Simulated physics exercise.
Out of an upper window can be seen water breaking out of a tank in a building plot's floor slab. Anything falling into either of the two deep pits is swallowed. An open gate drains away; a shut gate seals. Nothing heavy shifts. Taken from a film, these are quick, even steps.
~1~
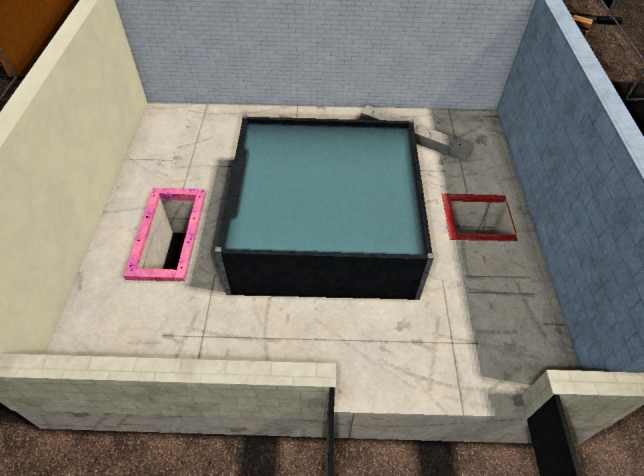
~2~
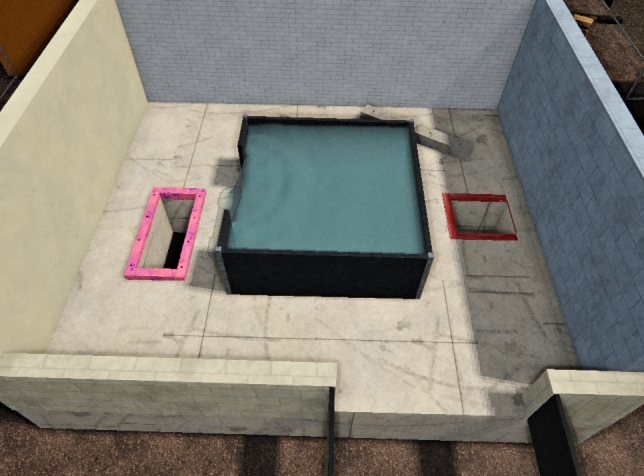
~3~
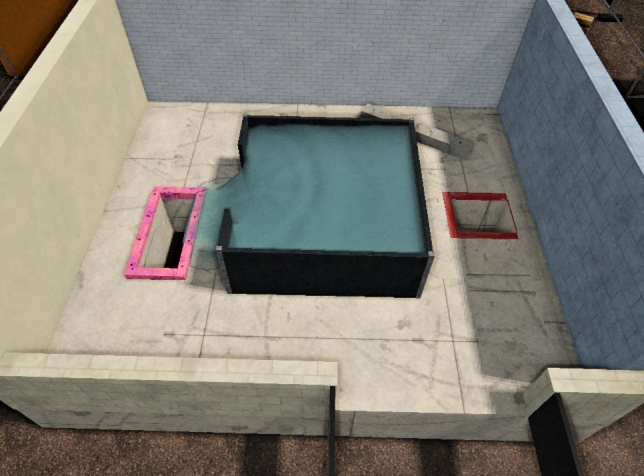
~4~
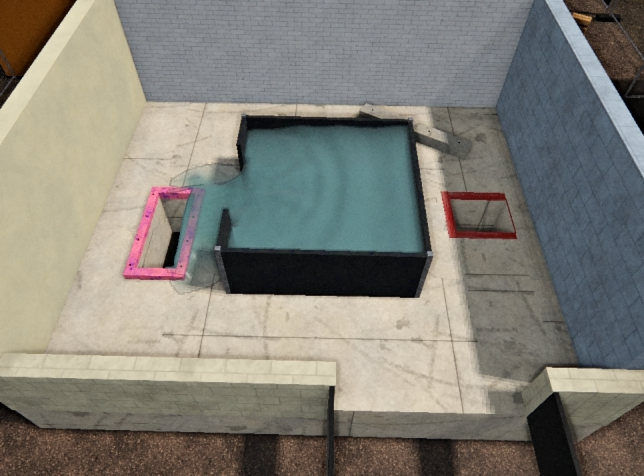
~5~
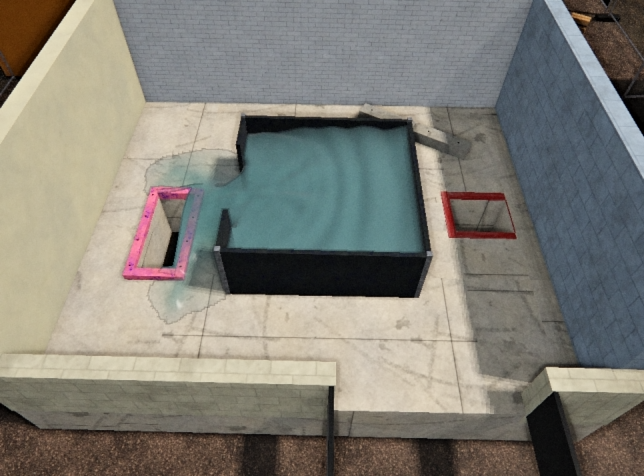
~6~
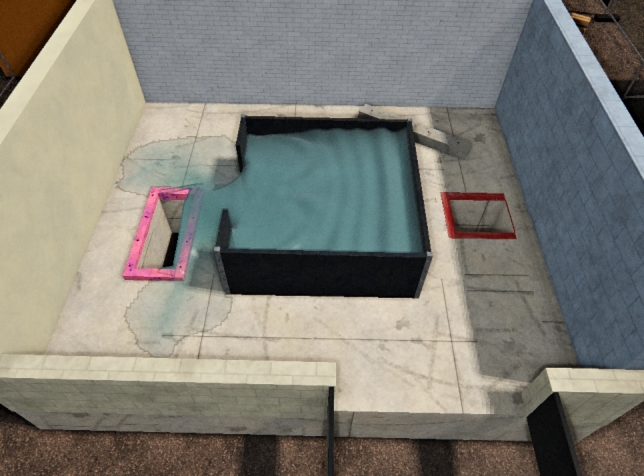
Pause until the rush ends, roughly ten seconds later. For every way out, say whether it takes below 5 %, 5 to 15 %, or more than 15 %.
One by one: The gate is left holding a tiny amount - below five per cent. The red pit is left holding a tiny amount - below five per cent. The pink pit is left holding a hefty amount - past fifteen per cent.
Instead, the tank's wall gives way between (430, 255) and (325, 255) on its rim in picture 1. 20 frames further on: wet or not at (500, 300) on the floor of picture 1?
It would be soaked by then.
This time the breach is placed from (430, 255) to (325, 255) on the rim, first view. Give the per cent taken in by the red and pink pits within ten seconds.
Result - red: 2 %; pink: 0 %.
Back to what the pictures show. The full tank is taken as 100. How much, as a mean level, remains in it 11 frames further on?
Estimate: Some 58 %.
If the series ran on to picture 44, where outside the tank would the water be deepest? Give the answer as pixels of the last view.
I'd go with (198, 225) as the deepest place.
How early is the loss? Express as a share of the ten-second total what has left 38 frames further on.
Around 85 %.
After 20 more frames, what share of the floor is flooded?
Roughly 50 %.
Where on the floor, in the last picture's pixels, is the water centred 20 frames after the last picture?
I'd say around (280, 213).
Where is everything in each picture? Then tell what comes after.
The first picture shows the water tank at (326, 183) is whole and still.
In the second picture, the front is at a hidden place, out from the gap at (241, 208).
In the third picture, water pours out at (242, 208) and has run to (192, 259).
In the fourth picture, water pours out at (241, 209) and has run to (178, 179).
In the fifth picture, water pours out at (240, 208) and has run to (154, 168).
In the sixth picture, the front is at (138, 153), out from the gap at (240, 208).
A moment on, water covers 25 % of the floor; the gate 0 %, the red pit 0 %, the pink pit 15 %.
Next, water covers 30 % of the floor; the gate 0 %, the red pit 0 %, the pink pit 26 %.
Then, water covers 50 % of the floor; the gate 0 %, the red pit 0 %, the pink pit 35 %.
Later, water covers 75 % of the floor; the gate 0 %, the red pit 1 %, the pink pit 45 %.
In the end, water covers 90 % of the floor; the gate 1 %, the red pit 3 %, the pink pit 49 %.
